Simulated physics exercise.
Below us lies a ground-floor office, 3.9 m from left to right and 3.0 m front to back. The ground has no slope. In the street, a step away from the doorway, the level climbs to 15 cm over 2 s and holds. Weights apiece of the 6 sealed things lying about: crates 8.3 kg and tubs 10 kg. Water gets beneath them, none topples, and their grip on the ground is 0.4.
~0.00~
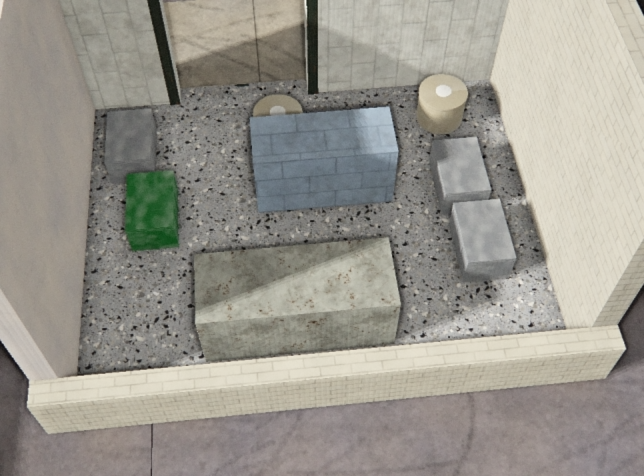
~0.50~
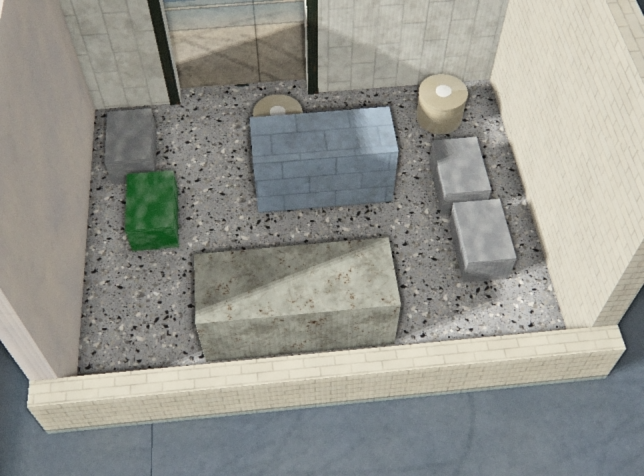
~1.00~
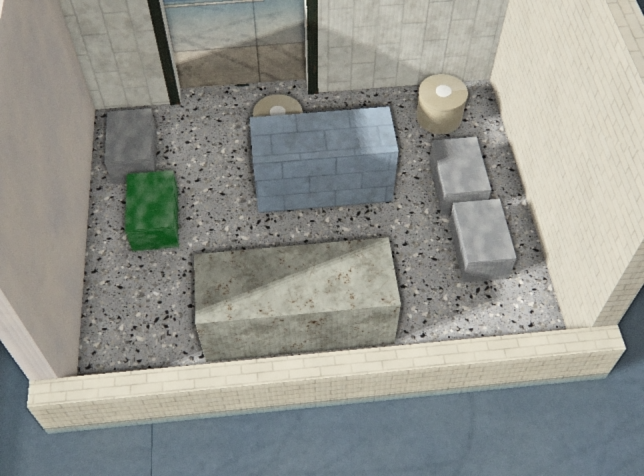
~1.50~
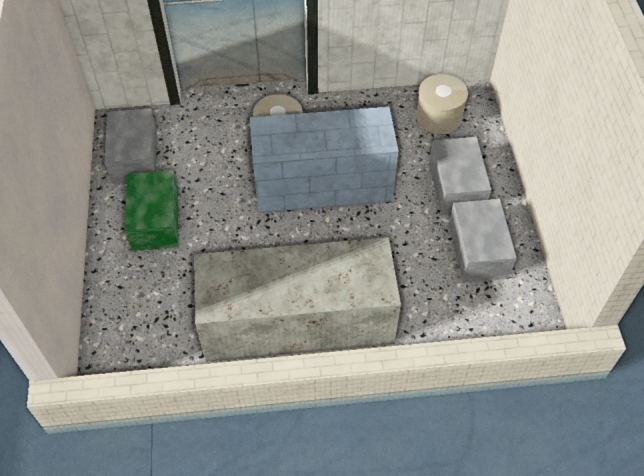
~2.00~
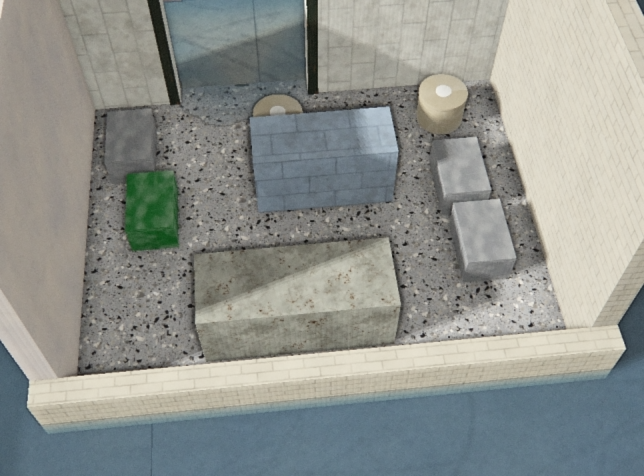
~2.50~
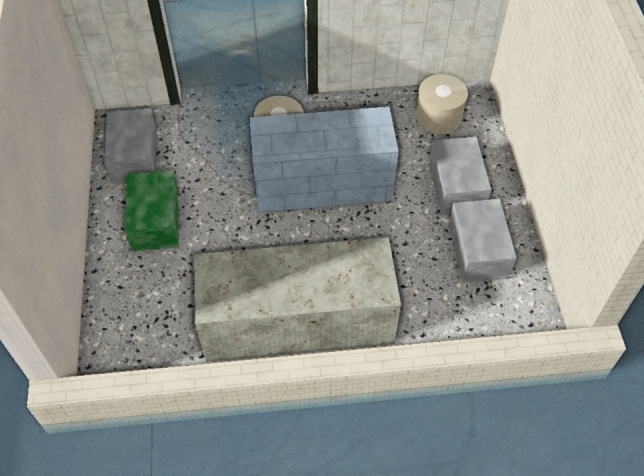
A large mottled stone-grey block sits at the front of a walled ground-floor office with a speckled floor, seen from above. Behind it are a blue-grey brick-patterned block, a green crate and a grey one at left, two pale grey crates at right, and round beige tubs near the back. Blue water spreads across the street outside, then creeps through the rear doorway onto the floor, while the objects and view stay still.
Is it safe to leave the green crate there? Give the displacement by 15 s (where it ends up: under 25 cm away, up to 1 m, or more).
The green crate travels far.
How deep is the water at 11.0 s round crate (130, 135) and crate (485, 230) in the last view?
Roughly 7 and 10 cm.
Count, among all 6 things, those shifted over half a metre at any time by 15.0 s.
I count 5.
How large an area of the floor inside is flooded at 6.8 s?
Roughly 10.0 m2.
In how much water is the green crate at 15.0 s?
Roughly 15 cm.
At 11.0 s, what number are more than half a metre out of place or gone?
By then 3.
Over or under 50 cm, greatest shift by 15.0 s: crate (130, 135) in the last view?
It is short of it.
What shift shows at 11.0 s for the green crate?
About 120 cm.
After 3.5 s the green crate is near (139, 207), 0.1 m from its start, aground; 0 afloat.
After 6.8 s the green crate is near (169, 316), 1.2 m from its start, afloat; 5 afloat.
After 11.0 s the green crate is near (172, 318), 1.2 m from its start, afloat; 6 afloat.
After 15.0 s the green crate is near (166, 328), 1.3 m from its start, afloat; 6 afloat.
